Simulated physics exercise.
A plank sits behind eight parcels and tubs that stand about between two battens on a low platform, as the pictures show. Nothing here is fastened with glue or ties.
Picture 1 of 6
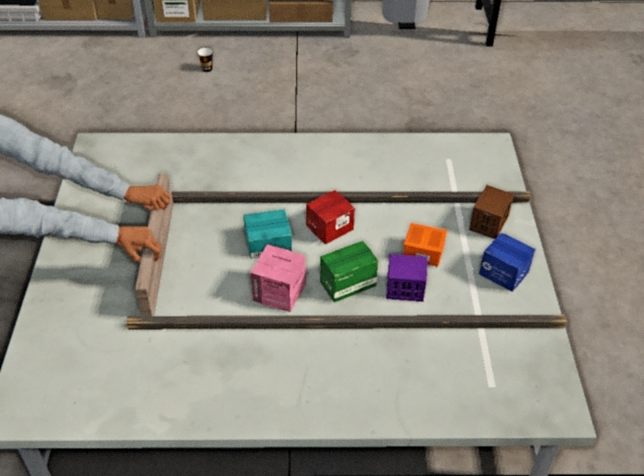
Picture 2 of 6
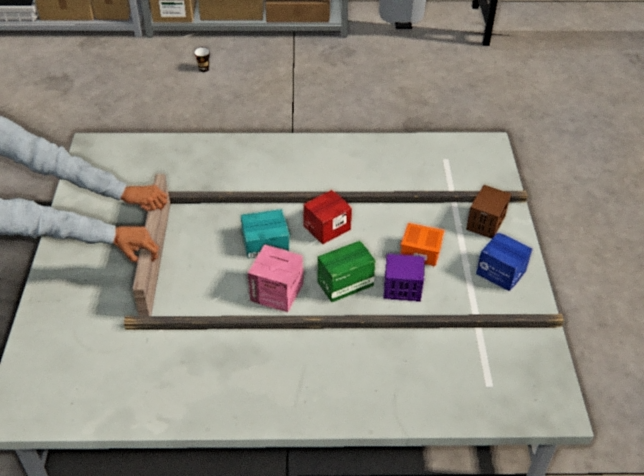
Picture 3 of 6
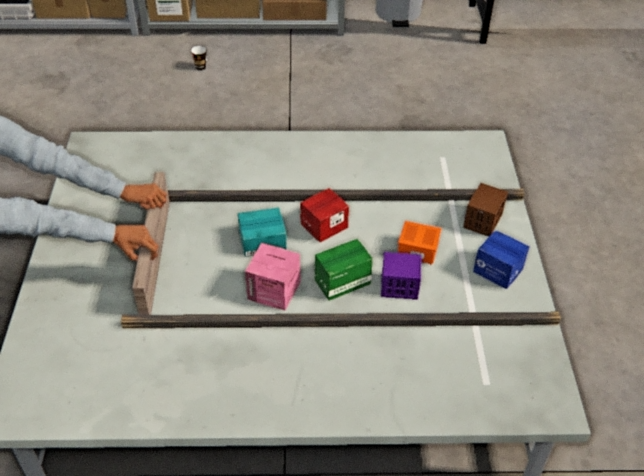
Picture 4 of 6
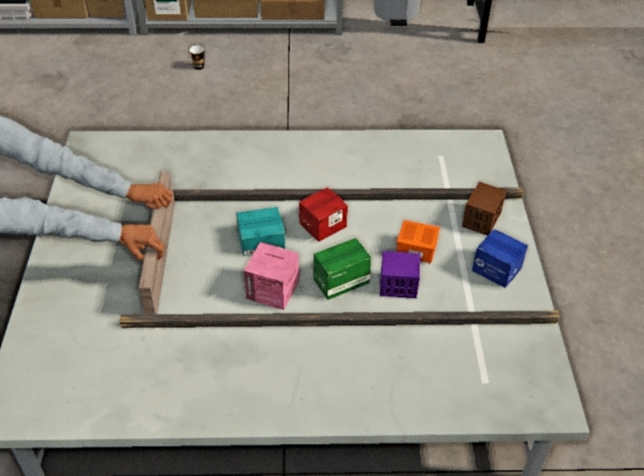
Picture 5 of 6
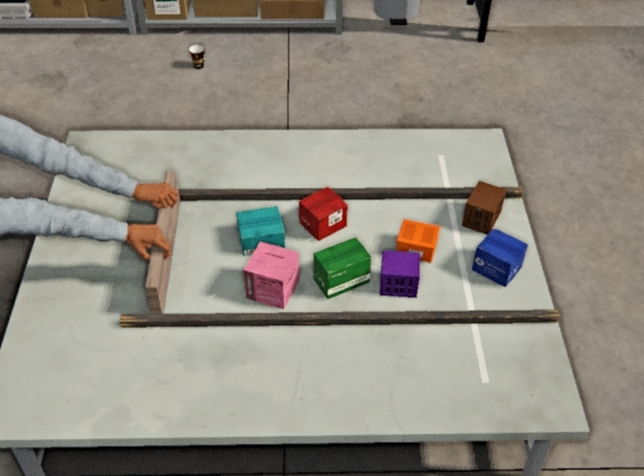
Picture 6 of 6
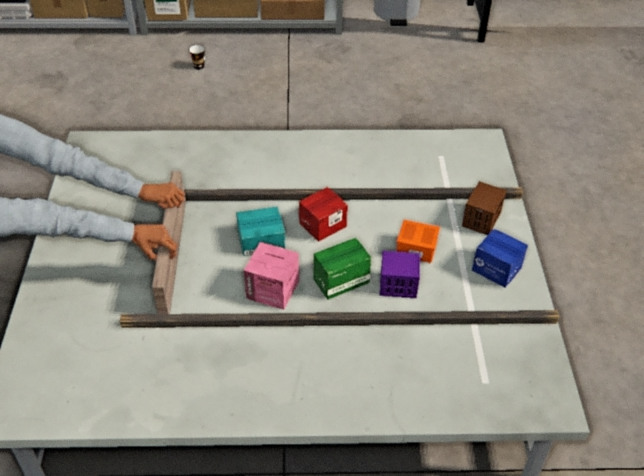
Wooden plank held by two hands sliding slightly right between two battens, eight coloured boxes sitting still ahead of it.
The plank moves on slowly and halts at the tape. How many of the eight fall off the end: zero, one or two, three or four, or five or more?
It will most likely knock one or two off.
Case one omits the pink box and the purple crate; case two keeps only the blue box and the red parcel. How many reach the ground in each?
Try 1: 0; try 2: 1.
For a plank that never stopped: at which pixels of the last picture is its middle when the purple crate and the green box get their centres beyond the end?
I'd put it close to (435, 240), and close to (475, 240) for the other one.
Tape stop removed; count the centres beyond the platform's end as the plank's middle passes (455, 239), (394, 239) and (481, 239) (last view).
2; 0; 4.
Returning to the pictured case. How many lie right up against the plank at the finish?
At rest, 3 are in contact.
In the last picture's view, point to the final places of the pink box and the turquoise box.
About (489, 269), and about (481, 238).
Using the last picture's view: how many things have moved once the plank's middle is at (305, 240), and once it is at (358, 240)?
The first number is 5, the next one 6.
A little later, none off yet; blue box at rest near (500, 258); brown crate at rest near (484, 208); orange tote at rest near (418, 242).
Next, none off yet; blue box at rest near (500, 258); brown crate at rest near (484, 208); orange tote shifted a little near (427, 240).
When it is over, the number that fall off is one or two; down, purple crate and blue box.
